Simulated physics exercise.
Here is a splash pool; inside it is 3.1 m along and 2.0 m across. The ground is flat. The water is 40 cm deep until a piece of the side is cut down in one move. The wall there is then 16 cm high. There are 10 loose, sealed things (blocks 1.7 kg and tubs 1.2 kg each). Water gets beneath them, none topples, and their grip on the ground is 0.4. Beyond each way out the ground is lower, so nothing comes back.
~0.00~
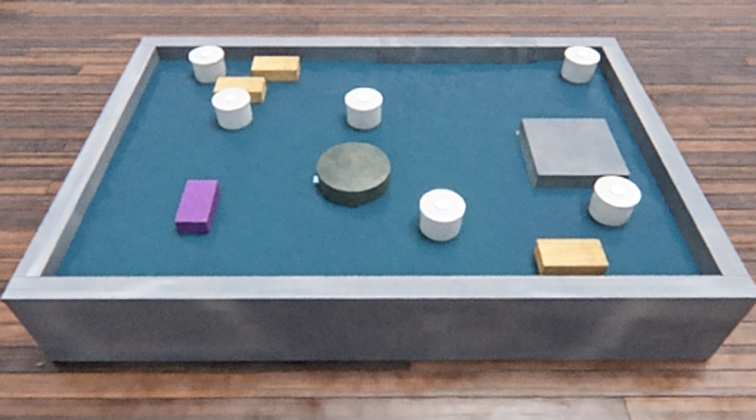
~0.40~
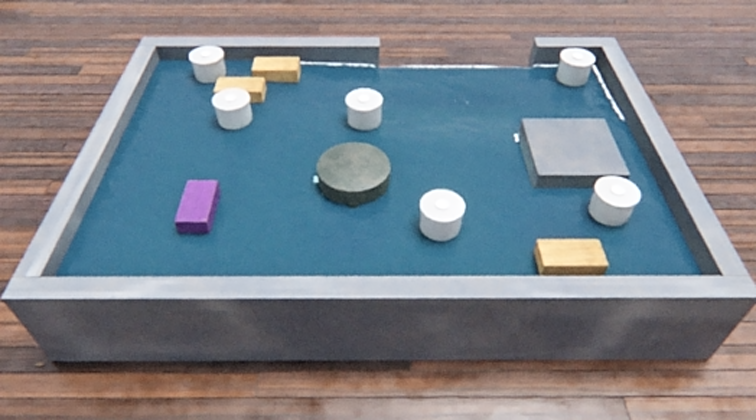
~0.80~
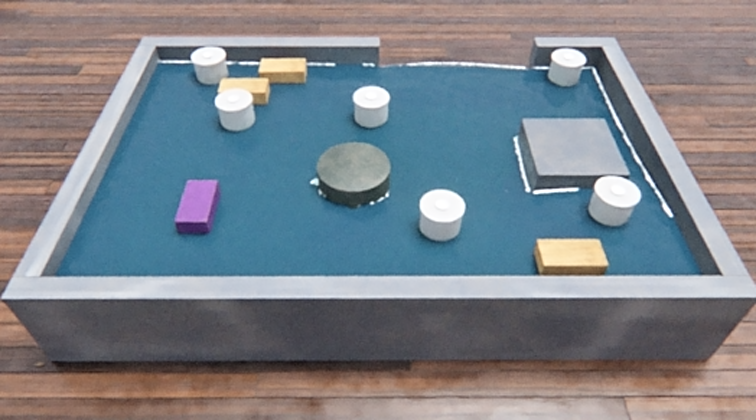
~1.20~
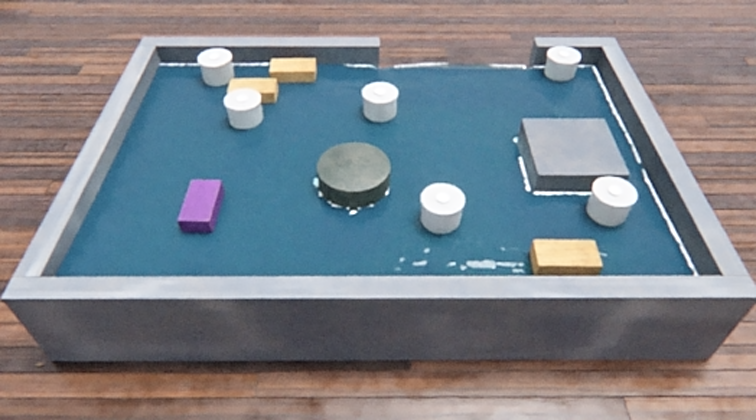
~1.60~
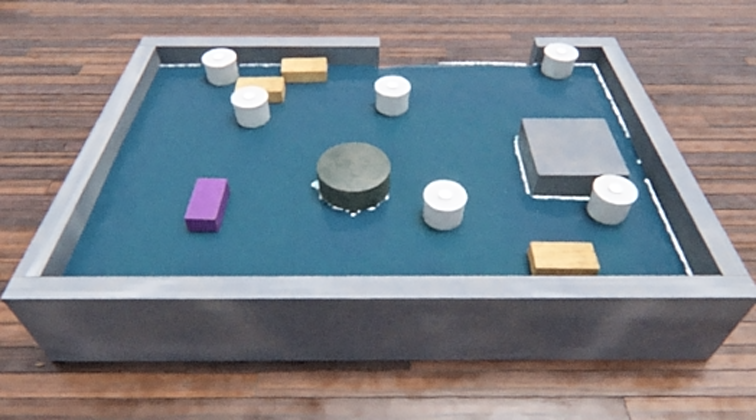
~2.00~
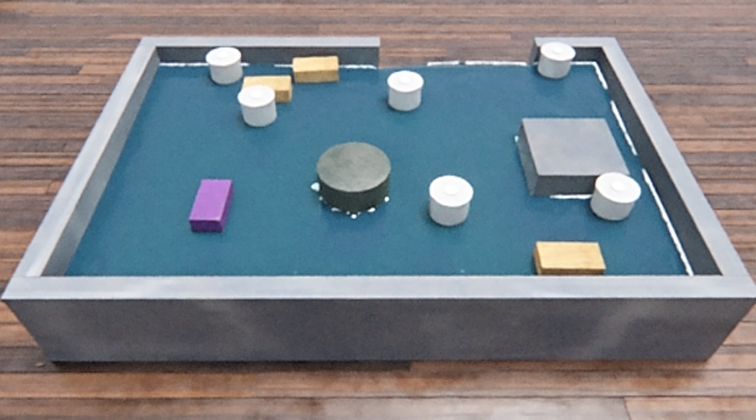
A grey-walled splash pool of dark blue water sits on a wooden plank floor, seen from above one long side by a still camera. White tubs, yellow blocks and a purple block at left float around a dark round block and a grey square one. A gap opens in the far wall, the water lowers slightly, and most floating things drift slowly, those at left edging rightward.
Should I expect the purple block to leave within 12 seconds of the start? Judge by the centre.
Purple block stays inside.
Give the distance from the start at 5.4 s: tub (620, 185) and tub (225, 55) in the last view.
In that order: 10 cm, 30 cm.
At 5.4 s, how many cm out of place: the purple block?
About 20 cm.
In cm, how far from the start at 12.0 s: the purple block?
Roughly 30 cm.
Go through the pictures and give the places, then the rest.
The first picture shows the purple block at (197, 200) floats; about 2320 L in view; 0 of 10 have shifted.
The second picture shows the purple block at (197, 200) floats; about 2280 L in view; 0 of 10 have shifted.
The third picture shows the purple block at (197, 200), afloat; 39 cm deep round most things; 2 of 10 have shifted.
The fourth picture shows the purple block at (200, 200), afloat; 38 cm deep round most things; 6 of 10 have shifted.
The fifth picture shows the purple block at (206, 198), afloat, 6 cm from its start; about 2110 L in view; 9 of 10 have shifted.
The sixth picture shows the purple block at (211, 199), afloat, 8 cm from its start; 36 cm deep round most things; 9 of 10 have shifted.
After 2.8 s the purple block is near (219, 202), 0.1 m from its start, afloat; 0 of 10 are out; 10 afloat.
After 5.4 s the purple block is near (225, 199), 0.2 m from its start, afloat; 3 of 10 are out; 7 afloat.
After 8.0 s the purple block is near (232, 192), 0.2 m from its start, afloat; 3 of 10 are out; 7 afloat.
After 12.0 s the purple block is near (241, 187), 0.3 m from its start, afloat; 3 of 10 are out; 7 afloat.
